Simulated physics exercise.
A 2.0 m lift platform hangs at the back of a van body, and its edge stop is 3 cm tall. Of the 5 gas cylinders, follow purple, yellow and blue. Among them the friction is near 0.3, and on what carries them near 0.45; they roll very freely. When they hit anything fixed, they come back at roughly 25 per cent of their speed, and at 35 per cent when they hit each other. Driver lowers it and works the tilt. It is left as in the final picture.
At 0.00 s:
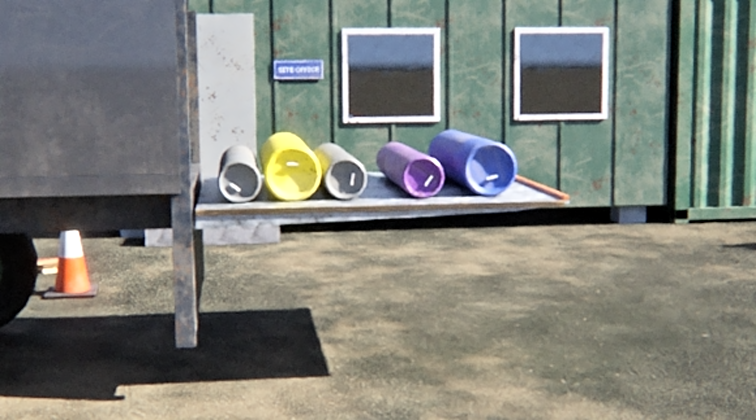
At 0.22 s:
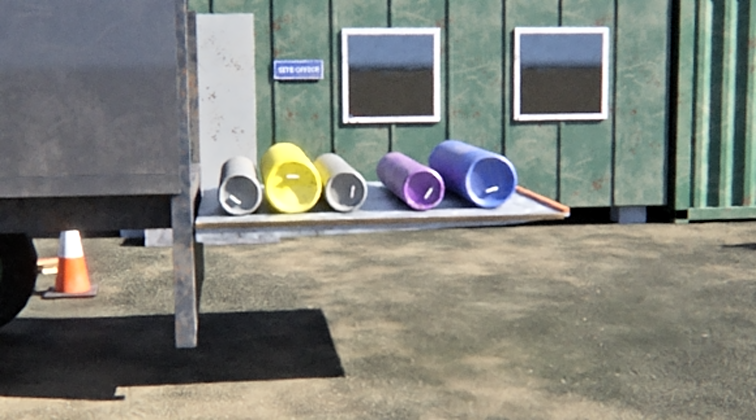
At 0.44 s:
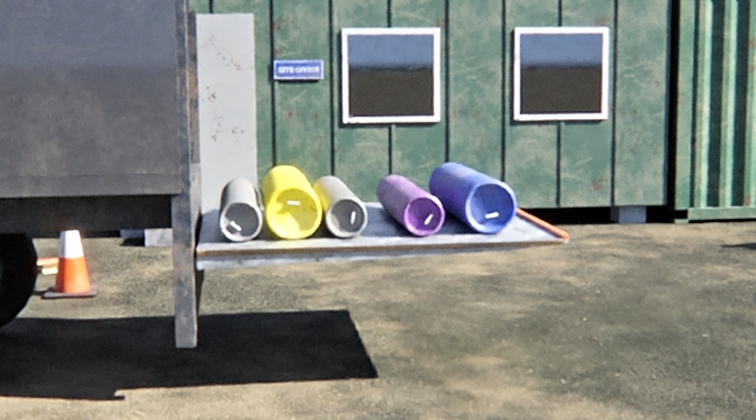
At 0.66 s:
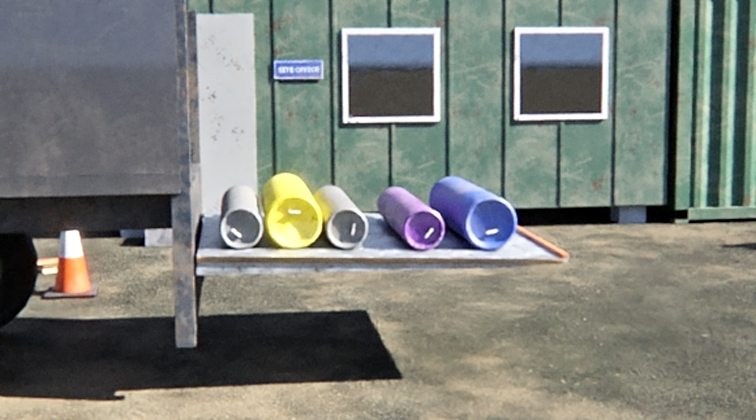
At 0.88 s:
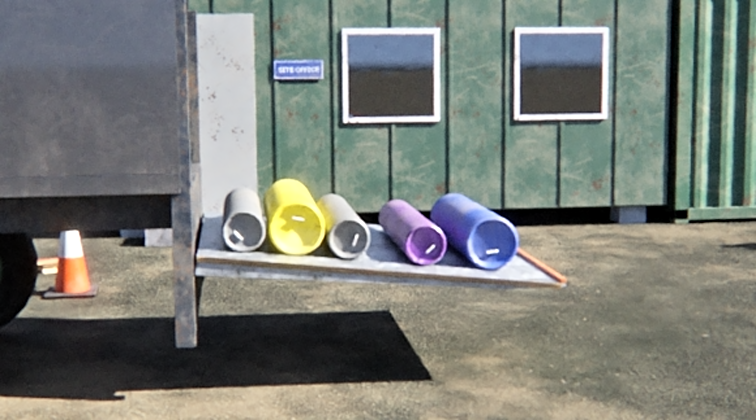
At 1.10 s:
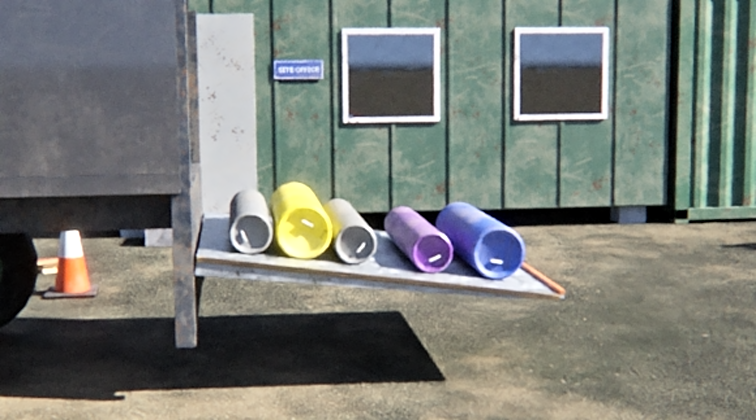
In a sunlit yard, seen from the side by a still camera, the back of a grey van body stands before a green ribbed cabin with two windows. Five cylinders, grey, yellow, grey, purple and blue from left to right, lie on its lift platform, near an orange-and-white cone. The platform lowers, then tilts down to the right, and the cylinders shift slightly rightward along it.
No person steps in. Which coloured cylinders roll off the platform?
Taking them in turn: The purple cylinder makes it over, then the yellow makes it over, then the blue makes it over.
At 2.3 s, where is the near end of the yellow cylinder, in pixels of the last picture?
Around (446, 248).
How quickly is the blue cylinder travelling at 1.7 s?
Speed: Approx. 0.4 m/s.
By 1.7 s, purple is on the plate, 40 cm from the stop, rolling right; yellow is on the plate, 110 cm from the stop, rolling right; blue is on the plate, 5 cm from the stop, rolling right; 0 gone from the plate.
By 2.3 s, purple is on the plate, 5 cm from the stop, rolling right; yellow is on the plate, 60 cm from the stop, rolling right; blue is on the ground; 1 gone from the plate.
By 3.1 s, purple is on the ground; yellow is over the stop and falling; blue is off the lift, on the ground; 4 gone from the plate.
Finally (6.3 s), purple is on the ground; yellow is off the lift, on the ground; blue is on the ground; 5 gone from the plate.
